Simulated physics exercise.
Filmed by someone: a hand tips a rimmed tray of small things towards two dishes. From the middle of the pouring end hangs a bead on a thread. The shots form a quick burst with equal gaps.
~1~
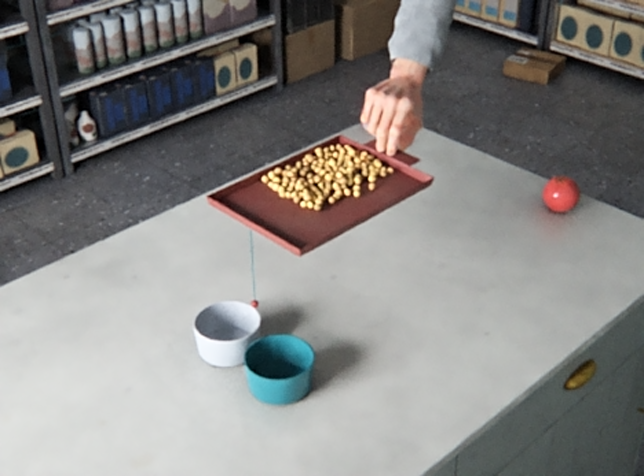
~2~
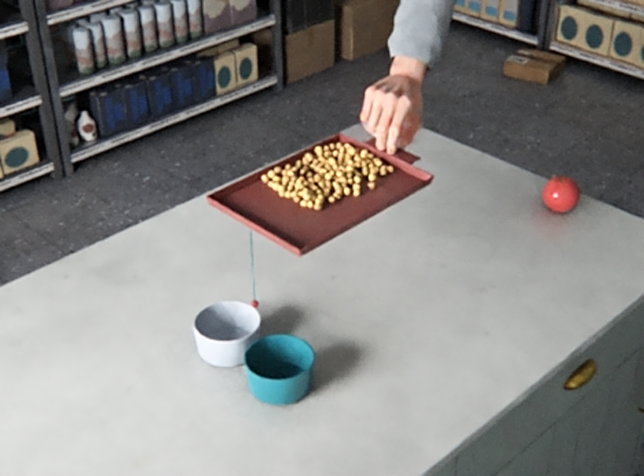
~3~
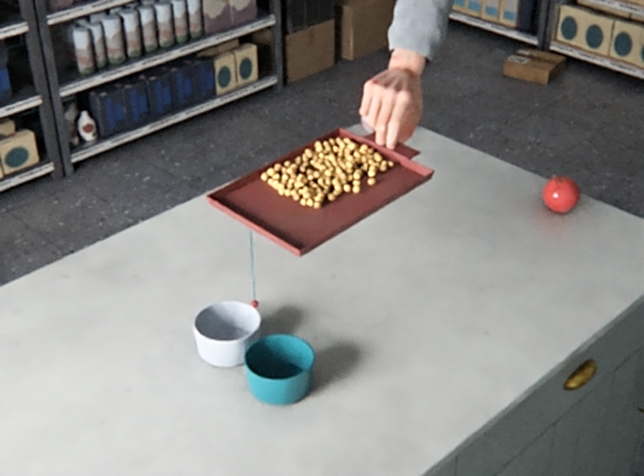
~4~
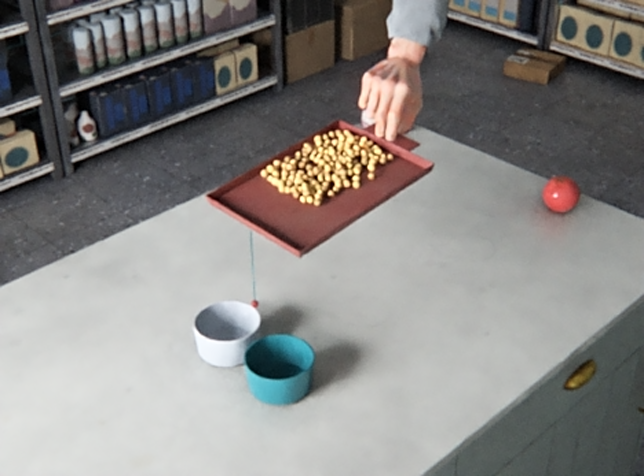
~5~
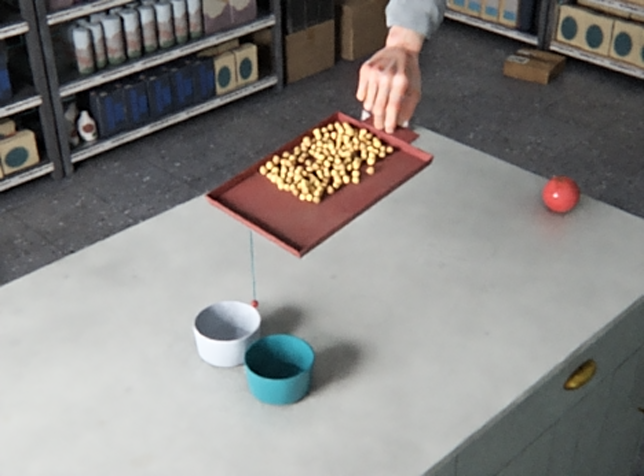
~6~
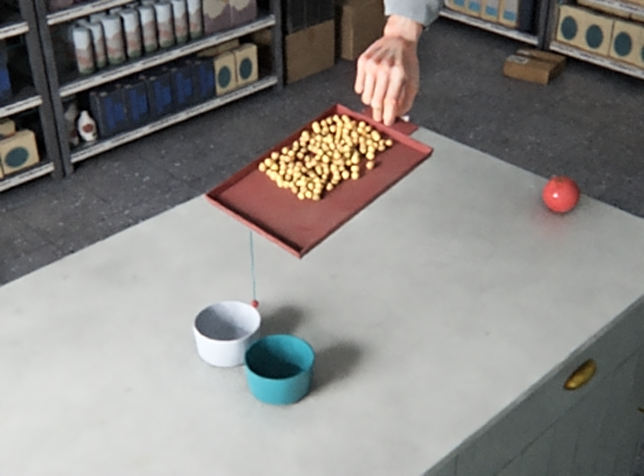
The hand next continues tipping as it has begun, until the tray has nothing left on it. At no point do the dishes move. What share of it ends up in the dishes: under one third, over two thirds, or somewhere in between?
Over two thirds.
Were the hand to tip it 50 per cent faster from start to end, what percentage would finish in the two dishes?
About 70 %.
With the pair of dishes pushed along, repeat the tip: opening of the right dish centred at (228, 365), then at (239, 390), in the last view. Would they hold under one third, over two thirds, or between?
The first try: Less than a third. The second: Below one third.
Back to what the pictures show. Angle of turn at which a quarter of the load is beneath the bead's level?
Roughly 100 degrees of tilt.
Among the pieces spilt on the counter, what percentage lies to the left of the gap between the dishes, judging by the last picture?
Roughly 80 in a hundred.
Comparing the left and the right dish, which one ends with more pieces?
The fuller one is the rightmost dish.
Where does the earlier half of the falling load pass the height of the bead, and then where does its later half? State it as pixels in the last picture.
Earlier portion about (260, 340); later portion about (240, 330).
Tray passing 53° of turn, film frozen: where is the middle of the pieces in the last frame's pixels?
(267, 207).
Soon after the last picture, tray tipped steeply; nearly all on the tray; a stray few in the right dish; a small part in the air.
A little later, tray tipped right over; nearly all on the tray; a stray few in the right dish; a stray few in the left dish; a stray few outside both.
Later still, tray tipped past a quarter turn; about half in the right dish; about a quarter in the left dish; about a quarter outside both.
At rest, tray tipped past a quarter turn; about half in the right dish; about a quarter in the left dish; about a quarter outside both.
